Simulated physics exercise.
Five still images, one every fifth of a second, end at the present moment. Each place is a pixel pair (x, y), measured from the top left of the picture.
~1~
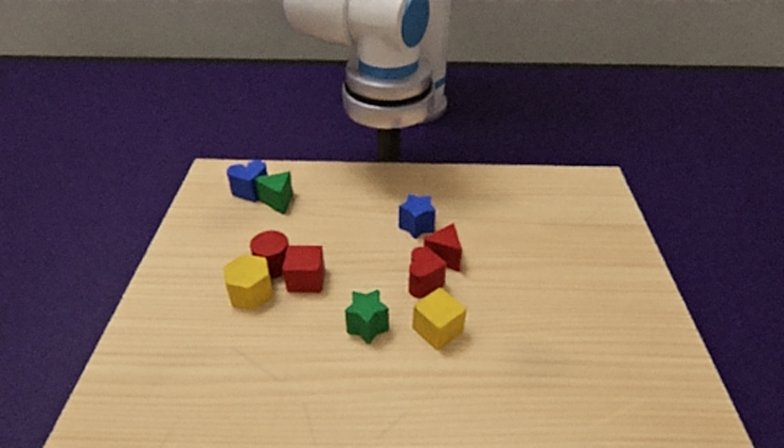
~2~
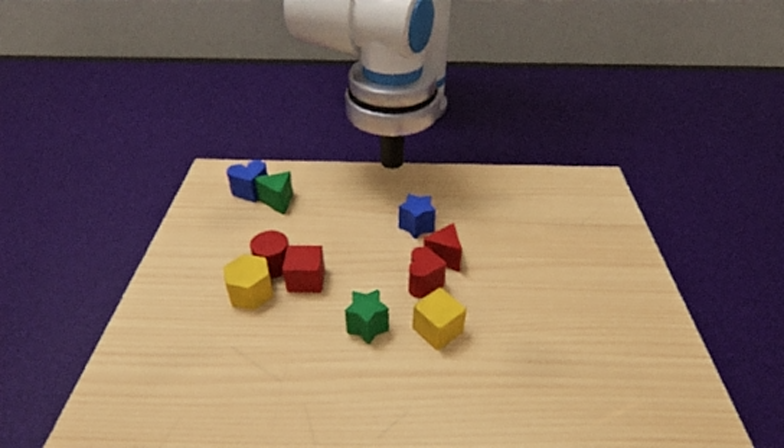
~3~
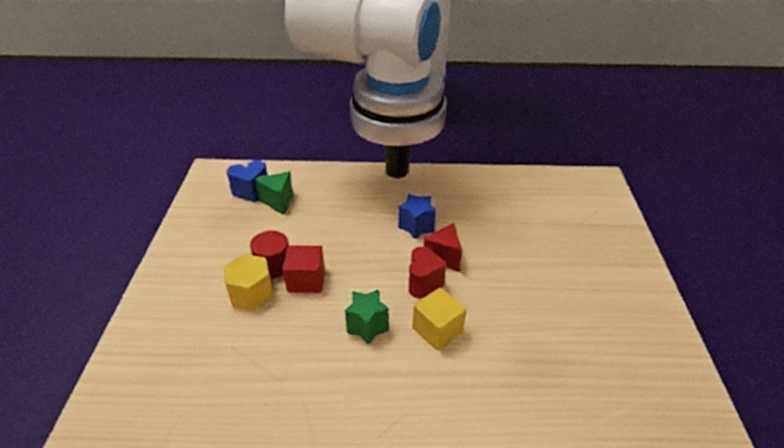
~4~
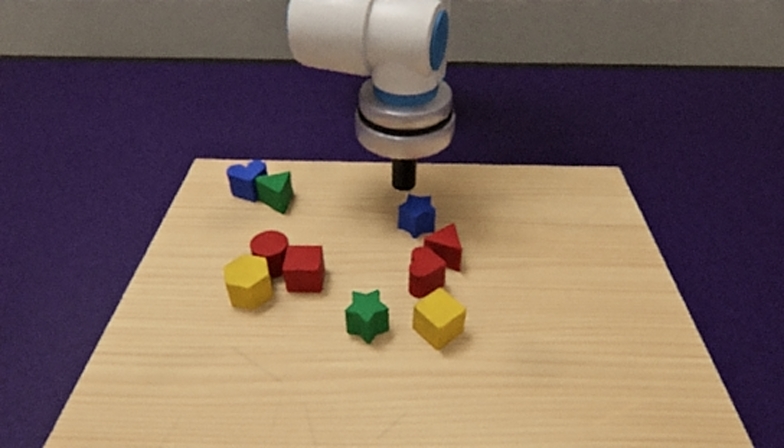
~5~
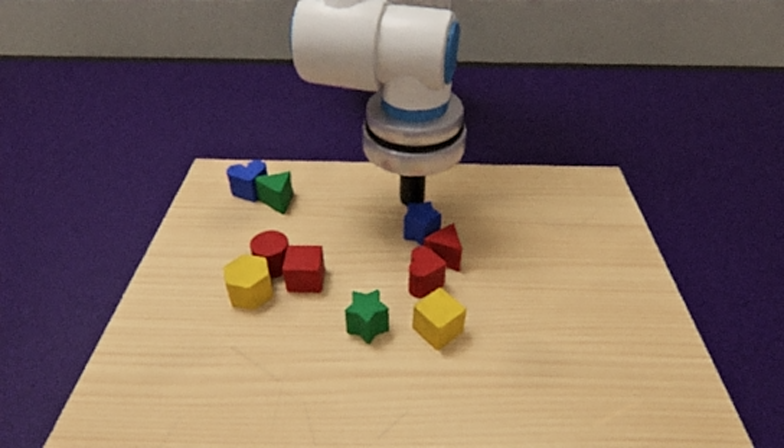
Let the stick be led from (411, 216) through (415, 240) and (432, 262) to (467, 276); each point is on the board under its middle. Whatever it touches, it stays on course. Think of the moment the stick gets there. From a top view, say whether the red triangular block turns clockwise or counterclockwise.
The red triangular block rotates counterclockwise.
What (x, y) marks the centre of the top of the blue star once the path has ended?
I expect it at (463, 274).
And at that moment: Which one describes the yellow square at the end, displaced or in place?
It is shifted.
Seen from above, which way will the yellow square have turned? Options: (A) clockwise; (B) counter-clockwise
I'll go with A - clockwise.
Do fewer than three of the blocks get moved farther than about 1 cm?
Going by the path, no.
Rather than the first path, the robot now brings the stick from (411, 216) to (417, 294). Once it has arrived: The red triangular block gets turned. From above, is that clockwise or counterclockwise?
Verdict: Counterclockwise.
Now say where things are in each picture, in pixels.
In the first frame, tip of the stick (389, 156), middles of tops, blue star (418, 204), red heart (425, 261), yellow square (440, 307), red triangular block (446, 236).
In the second frame, stick (392, 162), nothing pushed.
In the third frame, stick (397, 172), nothing pushed.
In the fourth frame, stick (404, 184), nothing pushed.
In the fifth frame, stick (412, 199), blue star (422, 211), red heart (425, 261), yellow square (440, 307), red triangular block (446, 236).
What follows on the original path. One third of the way, stick (415, 224); blue star (428, 235), turned 20° anticlockwise; red triangular block (455, 245), turned 25° anticlockwise.
Two thirds of the way, stick (435, 246); blue star (448, 259), turned 15° anticlockwise; red heart (438, 286); yellow square (444, 315), turned 15° clockwise; red triangular block (481, 265), turned 35° anticlockwise.
At the end, stick (470, 260); blue star (463, 274), turned 25° clockwise; red heart (442, 294), turned 15° clockwise; yellow square (446, 324), turned 20° clockwise; red triangular block (497, 276), turned 45° anticlockwise.
